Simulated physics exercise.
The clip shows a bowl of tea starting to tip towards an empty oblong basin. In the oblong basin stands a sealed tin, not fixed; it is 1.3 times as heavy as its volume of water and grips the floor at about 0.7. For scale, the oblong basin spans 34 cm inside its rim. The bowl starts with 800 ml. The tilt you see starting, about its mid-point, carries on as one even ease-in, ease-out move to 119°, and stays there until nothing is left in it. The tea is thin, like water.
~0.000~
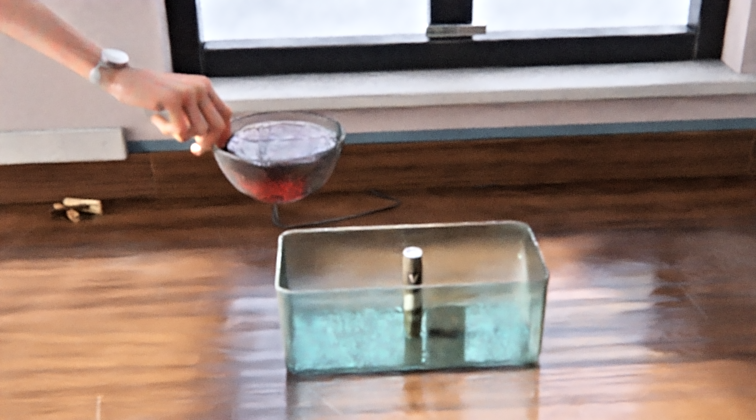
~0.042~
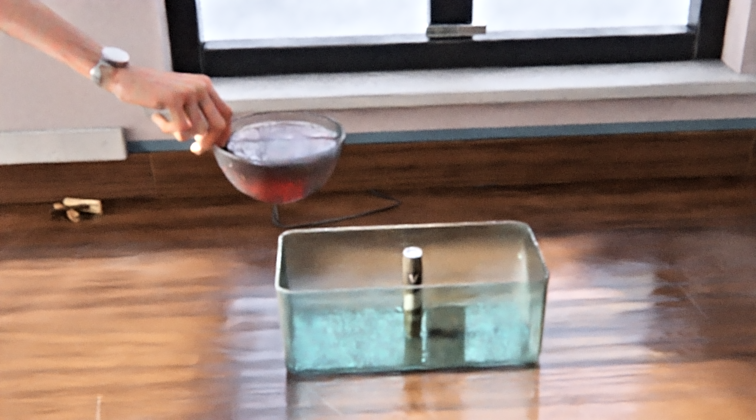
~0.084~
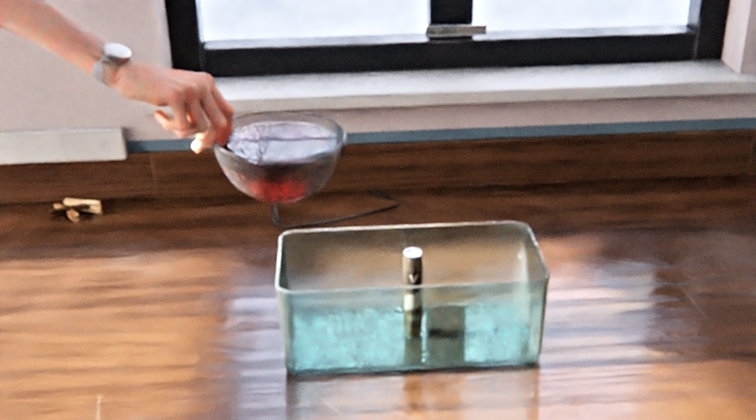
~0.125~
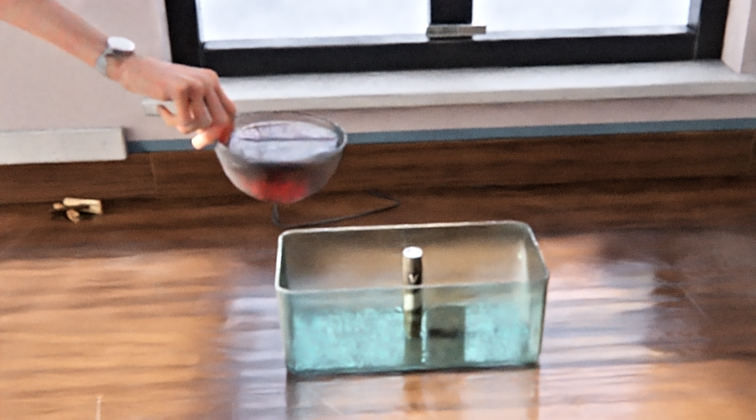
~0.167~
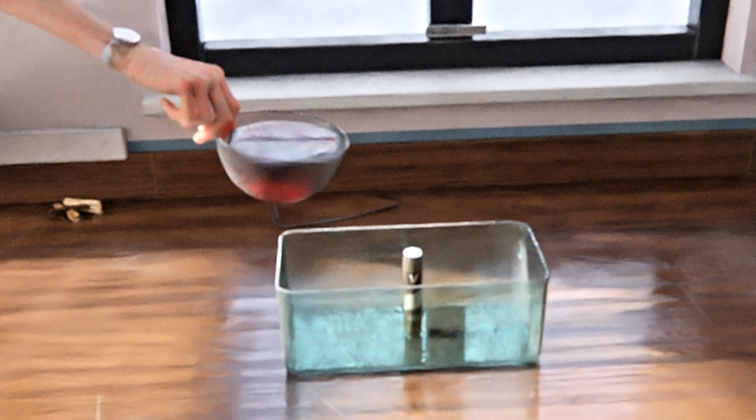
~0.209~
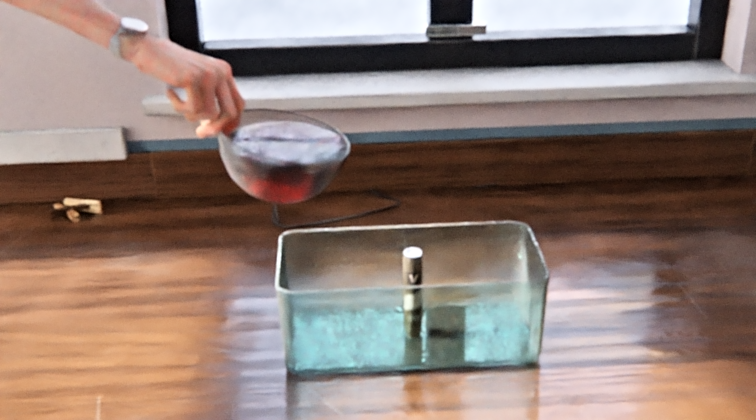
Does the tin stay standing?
It falls.
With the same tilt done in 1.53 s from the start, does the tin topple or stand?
Then it keeps standing.
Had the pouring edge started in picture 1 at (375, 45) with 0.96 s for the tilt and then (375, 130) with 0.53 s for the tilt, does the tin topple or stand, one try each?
First it keeps standing; then it goes over.
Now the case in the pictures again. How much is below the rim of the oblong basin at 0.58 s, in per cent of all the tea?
Some 32 per cent.
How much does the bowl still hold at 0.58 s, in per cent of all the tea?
About 28 per cent.
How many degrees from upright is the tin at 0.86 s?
About 10°.
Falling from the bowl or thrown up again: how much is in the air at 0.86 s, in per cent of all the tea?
About 1 per cent.
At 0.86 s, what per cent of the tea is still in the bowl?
About 0 per cent.
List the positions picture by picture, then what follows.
In the first frame, it leans 0°; its right rim is at (344, 134); the tea meets the walls at (217, 144) and (341, 139); the oblong basin's rim runs from (279, 262) to (538, 251); the tin's top is at (413, 256).
In the second frame, it leans 1°; its right rim is at (344, 134); the tea meets the walls at (218, 144) and (341, 140).
In the third frame, it leans 2°; its right rim is at (345, 136); the tea meets the walls at (218, 142) and (342, 141).
In the fourth frame, it leans 5°; its right rim is at (346, 139); the tea meets the walls at (219, 141) and (343, 142).
In the fifth frame, it leans 9°; its right rim is at (348, 143); the tea meets the walls at (221, 141) and (345, 142).
In the sixth frame, it leans 13°; its right rim is at (349, 148); the tea meets the walls at (223, 141) and (347, 144).
Then, 0.58 s in, the tilt is 79° and 27 per cent is still to pour; the tin stands where it began.
Then, 0.86 s in, the tilt is 116° and 0 per cent is still to pour; the tin leans 10°.
Then, 1.15 s in, the tilt is 119° and 0 per cent is still to pour; the tin leans 59°.
Then, 1.46 s in, the tilt is 119° and 0 per cent is still to pour; the tin lies on its side.
Finally, the tin lies on its side.
